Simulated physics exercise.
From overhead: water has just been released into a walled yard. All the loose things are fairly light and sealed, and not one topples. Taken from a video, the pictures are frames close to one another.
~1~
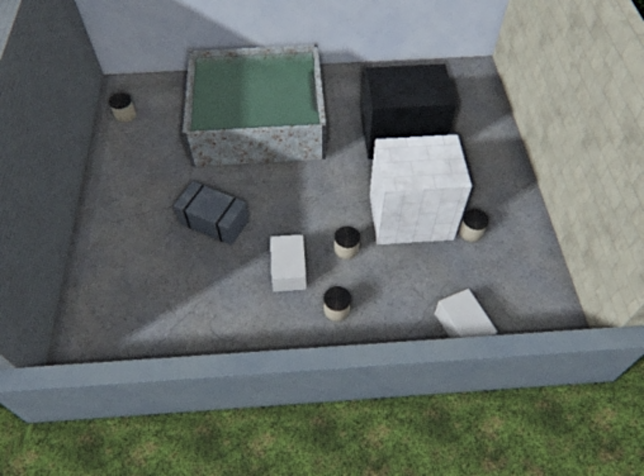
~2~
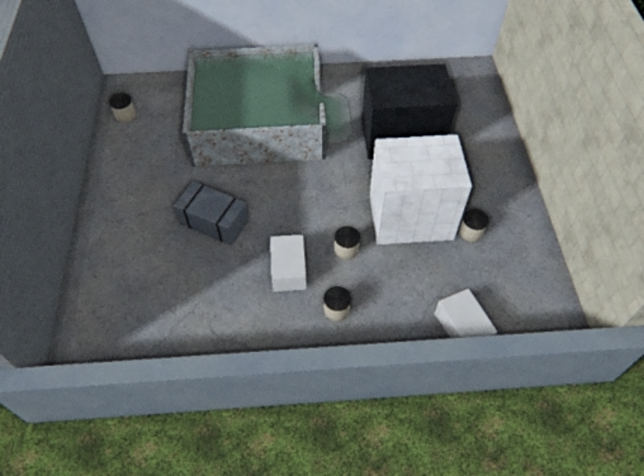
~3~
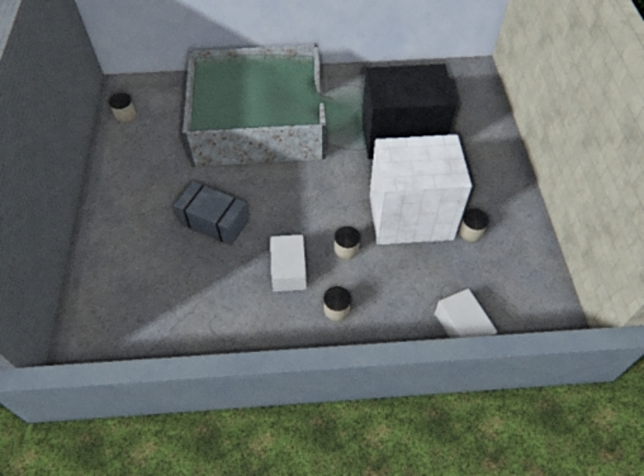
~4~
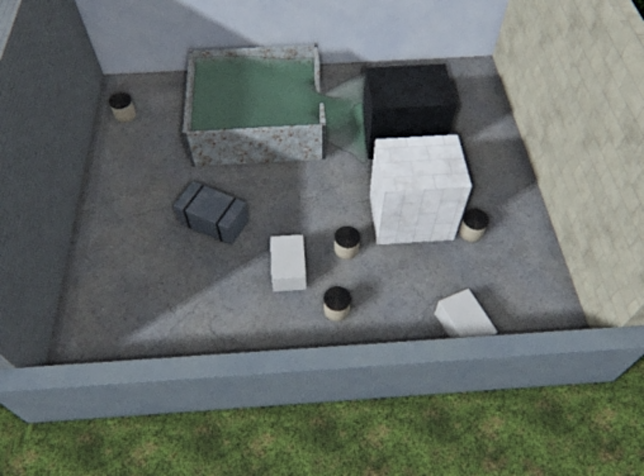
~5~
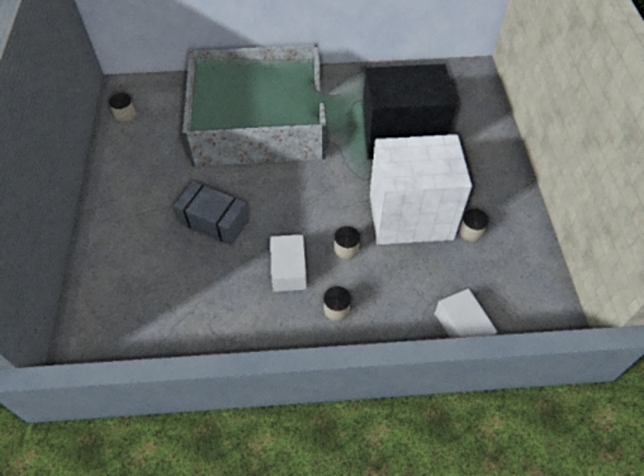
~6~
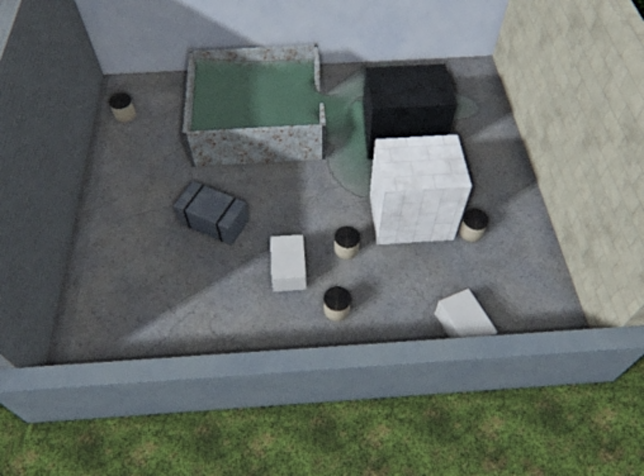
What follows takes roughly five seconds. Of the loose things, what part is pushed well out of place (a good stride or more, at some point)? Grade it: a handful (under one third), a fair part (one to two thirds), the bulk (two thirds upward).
A fair part.
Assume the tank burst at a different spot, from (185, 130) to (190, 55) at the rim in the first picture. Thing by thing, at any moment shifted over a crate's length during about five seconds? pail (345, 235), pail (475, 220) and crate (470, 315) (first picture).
Results in order: Stayed short / stayed short / cleared that distance.
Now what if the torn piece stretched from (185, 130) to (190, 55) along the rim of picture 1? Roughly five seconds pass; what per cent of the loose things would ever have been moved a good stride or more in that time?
It comes out at roughly 50 per cent.
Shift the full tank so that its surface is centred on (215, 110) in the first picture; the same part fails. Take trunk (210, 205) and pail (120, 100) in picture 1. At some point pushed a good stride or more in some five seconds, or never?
Taking them in the order you gave, the first did not get there and the second did not get there.
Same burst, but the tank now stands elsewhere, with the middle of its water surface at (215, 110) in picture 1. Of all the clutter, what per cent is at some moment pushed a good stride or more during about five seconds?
Something like 60 in a hundred.
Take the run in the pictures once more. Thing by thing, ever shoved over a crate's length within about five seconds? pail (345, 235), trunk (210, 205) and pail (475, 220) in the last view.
In turn: That far or more, never so far, shifted that much.
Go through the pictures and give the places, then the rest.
A pail is out of sight; a crate at (288, 256) rests on the ground; 0 of 8 have shifted, in the first picture.
A pail is out of sight; a crate at (288, 256), on the bottom; 0 of 8 have shifted, in the second picture.
A pail is out of sight; a crate at (288, 256), on the bottom; 0 of 8 have shifted, in the third picture.
A pail is out of sight; a crate at (288, 256), on the bottom; 0 of 8 have shifted, in the fourth picture.
A pail is out of sight; a crate at (288, 256), on the bottom; 1 of 8 have shifted, in the fifth picture.
A pail is out of sight; a crate at (288, 256) rests on the ground; 1 of 8 have shifted, in the sixth picture.
A moment on, 1 of 8 are well off their spots; 0 afloat.
Next, 3 of 8 are well off their spots; 1 afloat.
Later, 3 of 8 are well off their spots; 2 afloat.
In the end, 5 of 8 are well off their spots, and 5 have been at some point; 4 afloat.
